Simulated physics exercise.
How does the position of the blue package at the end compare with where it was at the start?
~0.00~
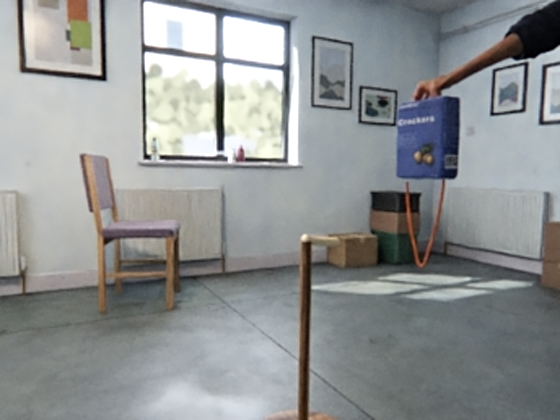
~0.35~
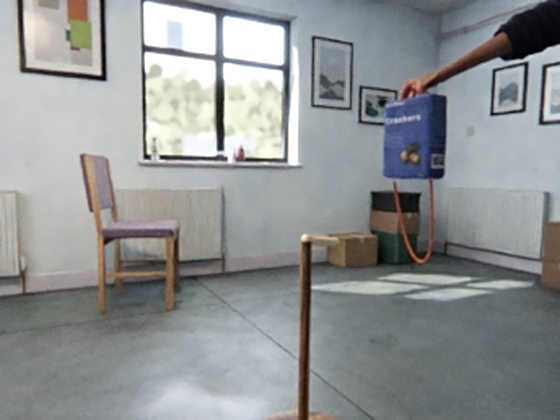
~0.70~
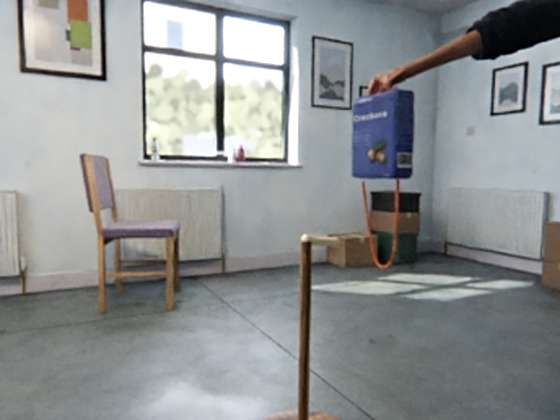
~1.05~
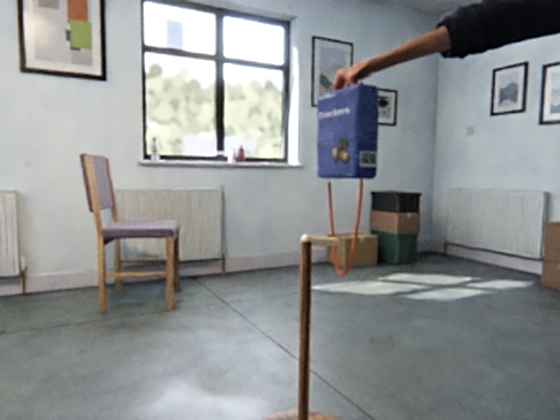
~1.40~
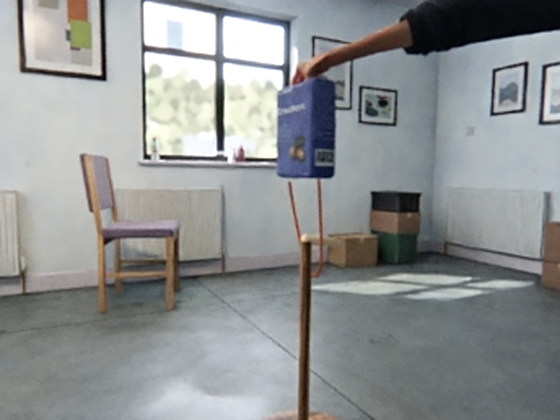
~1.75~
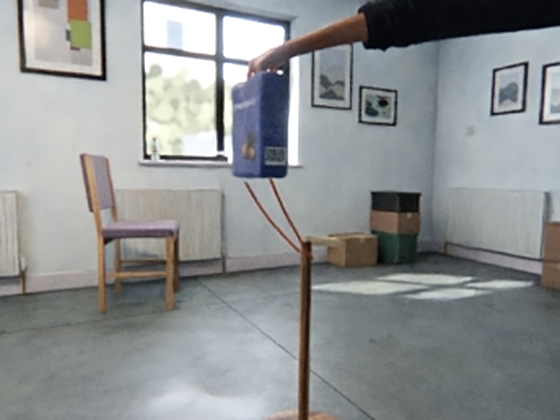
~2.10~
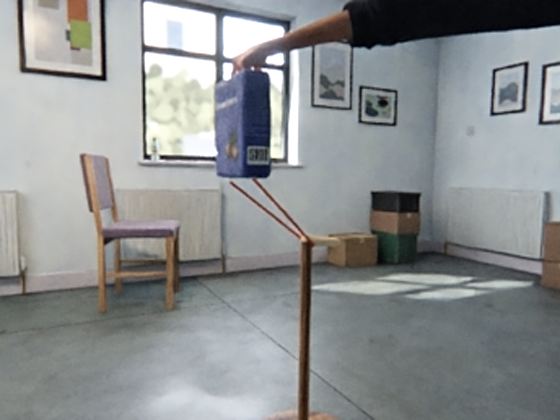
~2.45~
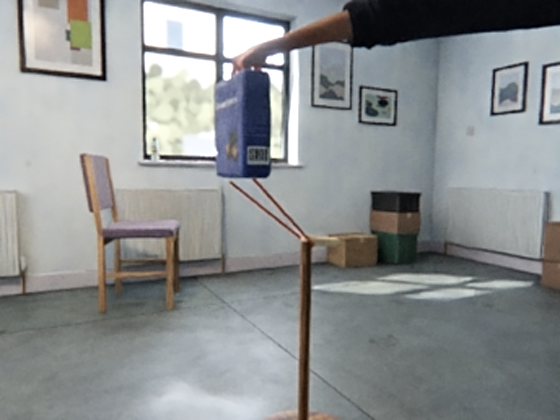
It starts on the right side of the view, beyond the post, and ends well to the left, just past the post and in front of the window. It is also very slightly higher at the end.
